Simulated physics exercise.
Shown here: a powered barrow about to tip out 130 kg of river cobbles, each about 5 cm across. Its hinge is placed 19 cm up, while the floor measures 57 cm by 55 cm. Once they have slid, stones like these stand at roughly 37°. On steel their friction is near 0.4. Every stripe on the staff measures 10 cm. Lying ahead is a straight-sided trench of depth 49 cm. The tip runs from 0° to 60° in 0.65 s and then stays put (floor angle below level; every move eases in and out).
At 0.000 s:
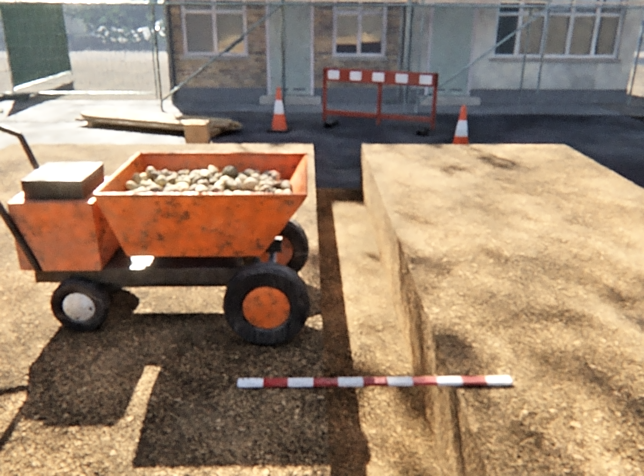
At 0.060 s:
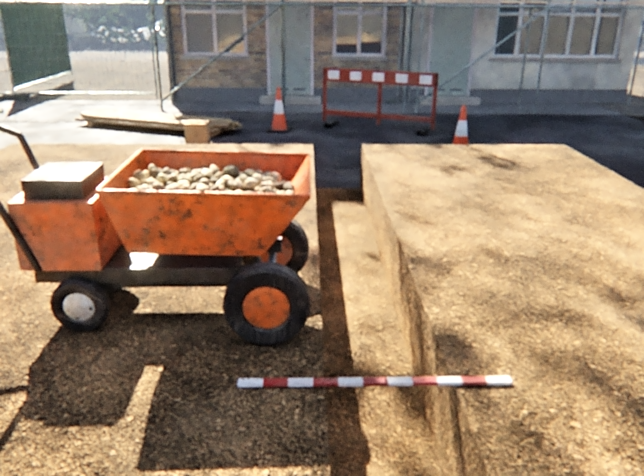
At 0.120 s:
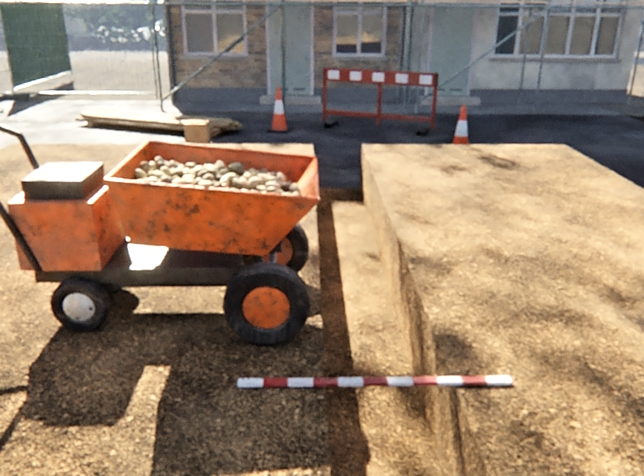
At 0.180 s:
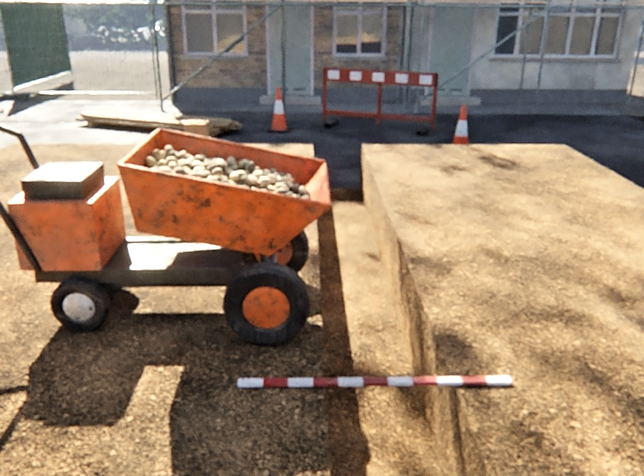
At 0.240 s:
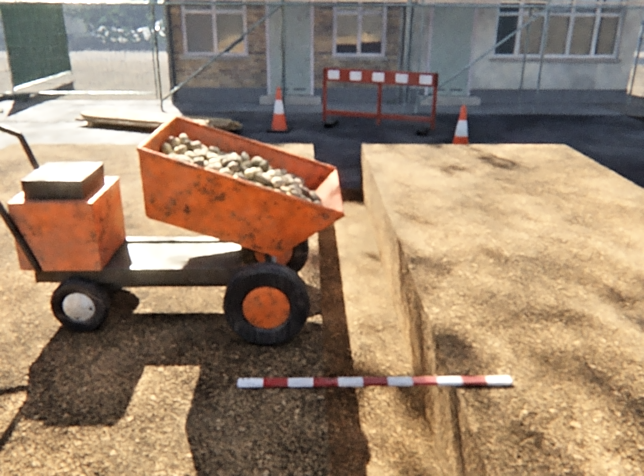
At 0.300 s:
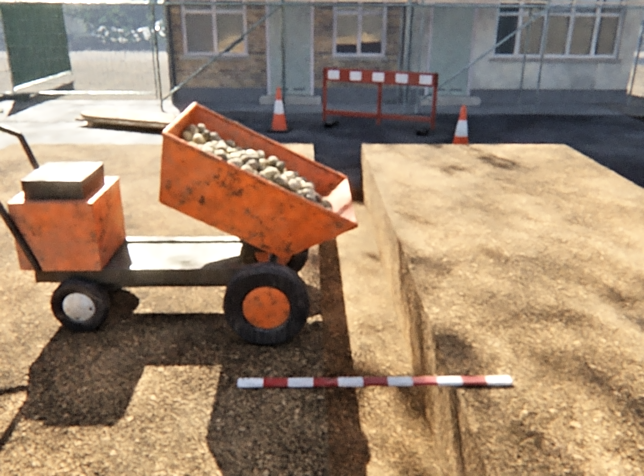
The video shows an orange wheeled barrow standing beside a trench, its tray loaded with rounded stones. The tray moves rightward and tilts, slowly at first, its left end rising and the stones carried along inside while the wheels stay still.
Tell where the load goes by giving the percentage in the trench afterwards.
About 32 per cent of the load is in the trench.
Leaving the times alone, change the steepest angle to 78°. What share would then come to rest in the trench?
In that case some 55 per cent.
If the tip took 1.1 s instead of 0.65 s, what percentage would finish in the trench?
Then about 50 per cent.
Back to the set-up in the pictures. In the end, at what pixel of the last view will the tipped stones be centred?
(428, 306).
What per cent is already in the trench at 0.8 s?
Roughly 10 percent of the load.
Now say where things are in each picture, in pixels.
The first frame shows lip at (307, 196), floor tilted 0°, highest stones at (222, 176).
In the second frame, the tray is at 1°, its lip at (310, 197); the top of the load is at (208, 175); the stones move at 0.3 m/s on average.
The third frame shows lip at (318, 200), floor tilted 5°, highest stones at (195, 169); the stones move at 0.7 m/s on average.
In the fourth frame, the tray is at 11°, its lip at (330, 206); the top of the load is at (172, 160); the stones move at 0.9 m/s on average.
The fifth frame shows lip at (344, 215), floor tilted 18°, highest stones at (180, 148); the stones move at 1.1 m/s on average.
The sixth frame shows lip at (357, 226), floor tilted 27°, highest stones at (195, 137); the stones move at 1.2 m/s on average.
After 0.5 s the floor is at 51°; 100 % in the tray; the foremost stones are at (361, 243).
After 0.8 s the floor is at 60°; 92 % in the tray, 8 % in the trench; the foremost stones are at (434, 282).
After 1.1 s the floor is at 60°; 51 % in the tray, 19 % in the trench, 30 % past the trench; the foremost stones are at (544, 311).
After 3.0 s the floor is at 60°; 35 % in the tray, 32 % in the trench, 33 % past the trench; the foremost stones are at (643, 292).
